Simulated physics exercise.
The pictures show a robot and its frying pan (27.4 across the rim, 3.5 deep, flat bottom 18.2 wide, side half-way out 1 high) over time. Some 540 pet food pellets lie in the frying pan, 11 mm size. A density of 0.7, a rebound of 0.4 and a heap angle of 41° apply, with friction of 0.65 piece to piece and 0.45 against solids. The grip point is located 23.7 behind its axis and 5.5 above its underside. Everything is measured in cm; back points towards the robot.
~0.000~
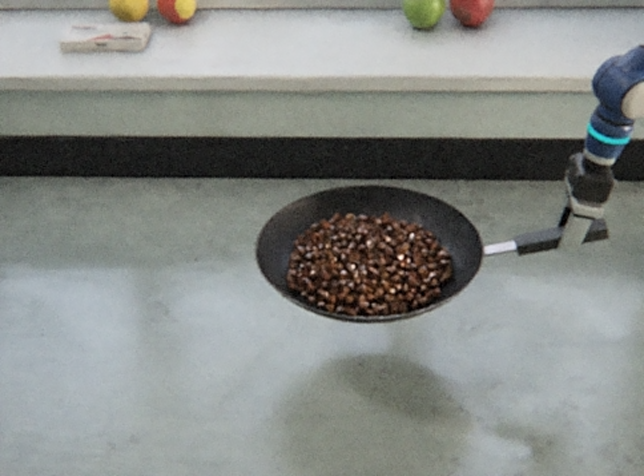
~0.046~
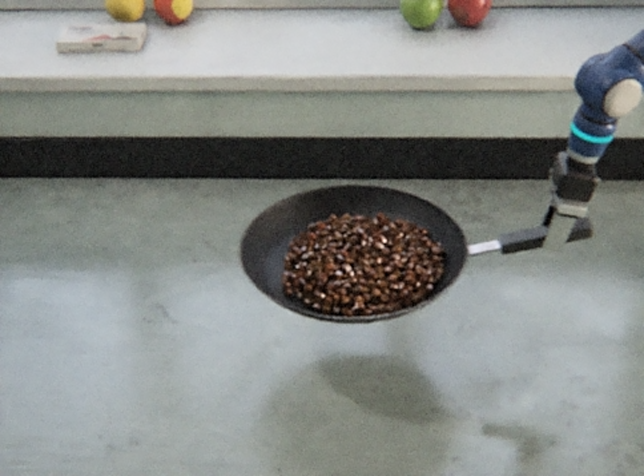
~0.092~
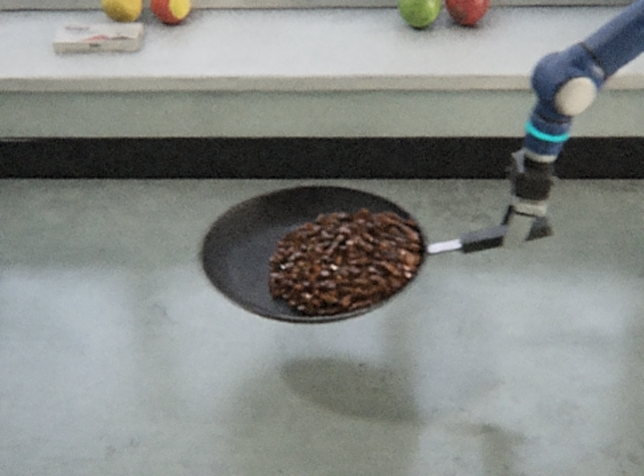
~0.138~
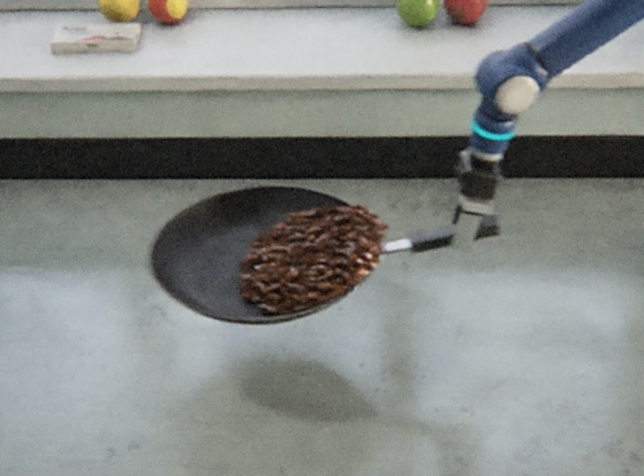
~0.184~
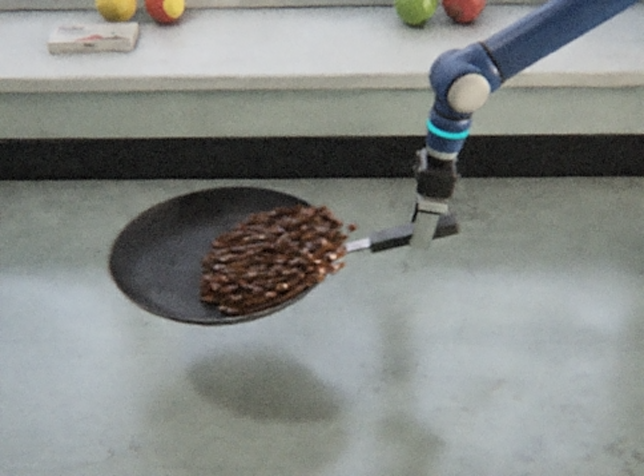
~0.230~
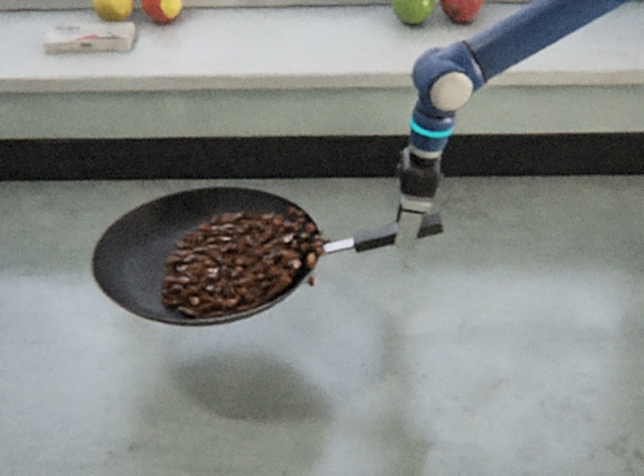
A blue robot arm carried a dark frying pan of small brown pieces leftward above a gray surface, and the pieces slid toward the handle side, a few spilling over the rim, before shifting back slightly.
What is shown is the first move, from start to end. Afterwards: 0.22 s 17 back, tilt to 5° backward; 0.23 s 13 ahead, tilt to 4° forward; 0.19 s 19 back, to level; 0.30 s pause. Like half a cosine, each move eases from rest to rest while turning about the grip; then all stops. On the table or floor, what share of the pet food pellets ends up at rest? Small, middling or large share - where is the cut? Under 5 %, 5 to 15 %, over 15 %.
Middling.
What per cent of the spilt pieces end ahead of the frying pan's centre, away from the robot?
Of the spill: Approx. 90 %.
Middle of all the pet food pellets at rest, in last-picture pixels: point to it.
In the last picture, their middle sits at about (396, 258).
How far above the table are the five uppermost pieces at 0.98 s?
Close to 19 cm.
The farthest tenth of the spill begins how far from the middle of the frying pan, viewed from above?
I reckon it's some 40 centimetres.
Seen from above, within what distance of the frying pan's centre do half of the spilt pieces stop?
The answer is around 20 cm.
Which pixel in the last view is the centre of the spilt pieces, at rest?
My best guess is near (260, 331).
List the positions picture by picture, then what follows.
Frying pan middle at (369, 259), level; upper third of the load around (373, 254), from x 290 to 450, top at y 215; 535 in the frying pan, in the first picture.
Frying pan middle at (354, 259), level; upper third of the load around (371, 255), from x 285 to 440, top at y 215, in the second picture.
Frying pan middle at (314, 259), level; upper third of the load around (376, 251), from x 275 to 415, top at y 215, in the third picture.
Frying pan middle at (265, 260), level; upper third of the load around (349, 244), from x 245 to 385, top at y 210; 531 in the frying pan, 4 in flight or on a rim, in the fourth picture.
Frying pan middle at (225, 260), level; upper third of the load around (308, 245), from x 205 to 350, top at y 210; 526 in the frying pan, 9 in flight or on a rim, in the fifth picture.
Frying pan middle at (209, 261), level; upper third of the load around (263, 250), from x 165 to 325, top at y 215; 531 in the frying pan, 4 in flight or on a rim, in the sixth picture.
After 0.61 s, tilted 2° forward, highest piece 18 above the table; 481 in the frying pan, 19 on the table or floor, 35 in flight or on a rim.
After 0.98 s, level, highest piece 23 above the table; 481 in the frying pan, 53 on the table or floor, 1 in flight or on a rim.
After 1.37 s, level, highest piece 15 above the table; 482 in the frying pan, 53 on the table or floor.
After 2.42 s, level, highest piece 15 above the table; 482 in the frying pan, 53 on the table or floor.
At rest, 482 in the frying pan, 53 on the table or floor. That is 10 % on the table or floor.
